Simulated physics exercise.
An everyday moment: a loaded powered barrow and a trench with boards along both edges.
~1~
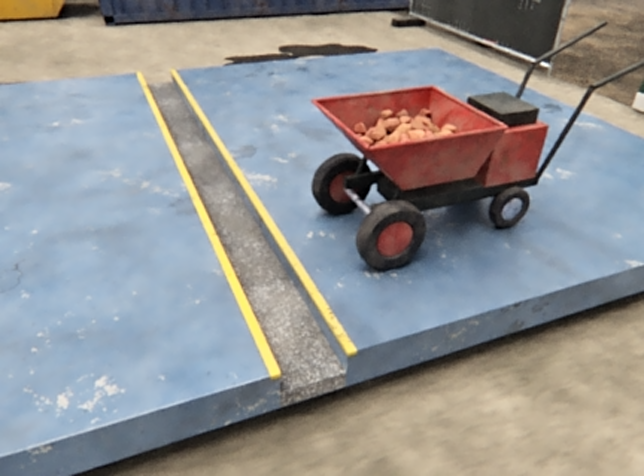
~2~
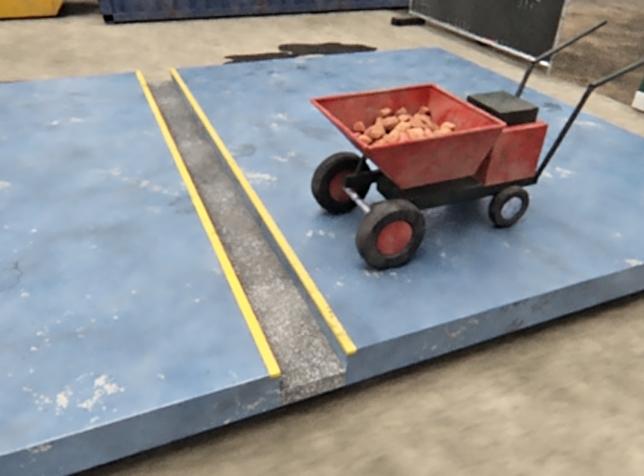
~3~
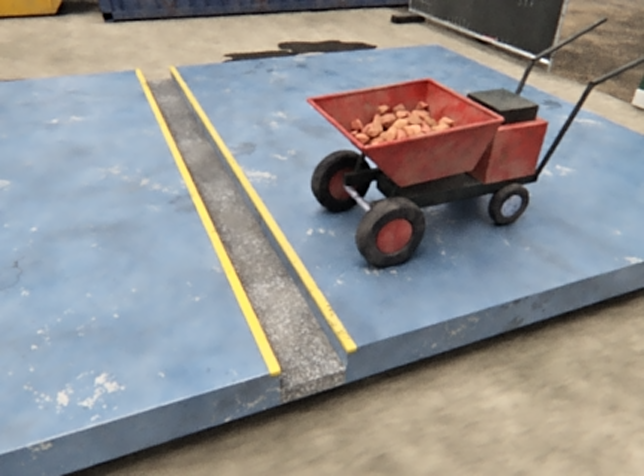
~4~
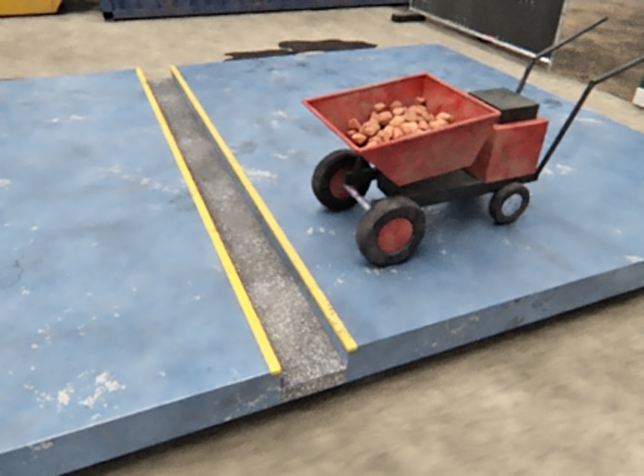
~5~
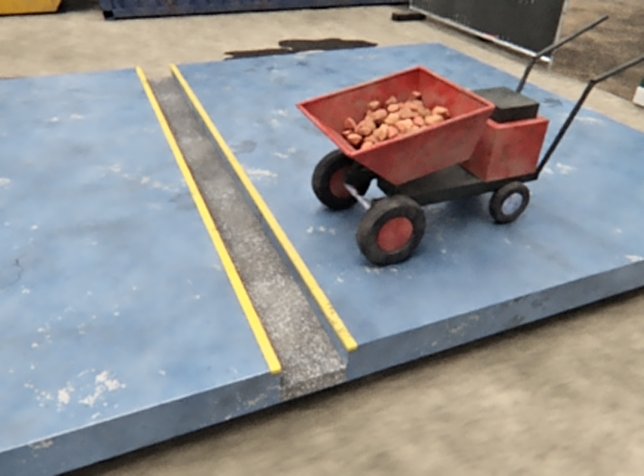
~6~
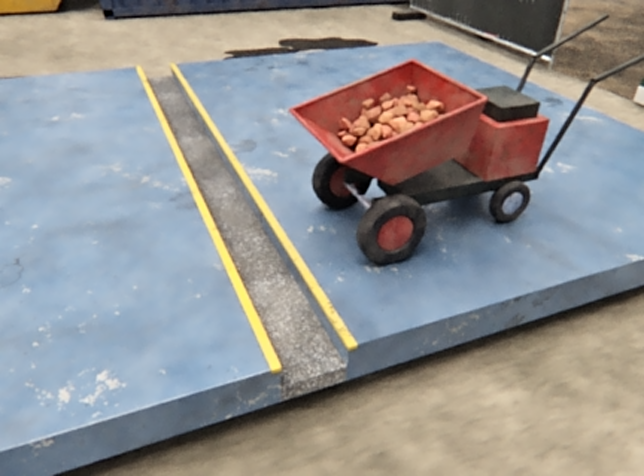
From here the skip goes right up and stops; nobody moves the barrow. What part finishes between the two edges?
Between the edges lies the larger part of the load.
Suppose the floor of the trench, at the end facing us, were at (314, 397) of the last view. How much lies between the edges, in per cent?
Some 90 per cent.
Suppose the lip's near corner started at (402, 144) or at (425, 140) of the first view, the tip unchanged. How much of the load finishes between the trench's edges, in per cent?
Near 90 % and 50 %.
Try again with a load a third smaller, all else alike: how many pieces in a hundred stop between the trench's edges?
Near 100 %.
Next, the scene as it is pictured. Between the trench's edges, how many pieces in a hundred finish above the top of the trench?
Close to 20 per cent.
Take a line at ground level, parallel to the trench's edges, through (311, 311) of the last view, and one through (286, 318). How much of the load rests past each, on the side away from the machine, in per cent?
In turn 80 and 40 in a hundred.
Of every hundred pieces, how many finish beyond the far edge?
Some 10 per cent.
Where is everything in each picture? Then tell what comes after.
The first picture shows lip of the skip at (369, 149), level; top of the load at (416, 138), lumps of rubble; first edge of the trench at (327, 312); far edge at (256, 331), the trench over half as wide as the skip, and shallow for its width.
The second picture shows lip of the skip at (368, 149), level; top of the load at (403, 129).
The third picture shows lip of the skip at (364, 149), tipped barely; top of the load at (414, 121).
The fourth picture shows lip of the skip at (358, 151), tipped a little; top of the load at (411, 118).
The fifth picture shows lip of the skip at (351, 156), tipped a little; top of the load at (418, 123).
The sixth picture shows lip of the skip at (342, 162), tipped clearly; top of the load at (412, 115); first edge of the trench at (328, 306); far edge at (257, 325).
Soon after the last picture, skip tipped steeply; all in the skip.
A little later, skip tipped right over; nearly all in the skip; a small part in or heaped over the trench.
Later still, skip tipped right over; about a quarter in the skip; most in or heaped over the trench; a small part beyond it.
At rest, skip tipped right over; a stray few in the skip; most in or heaped over the trench; a small part beyond it.
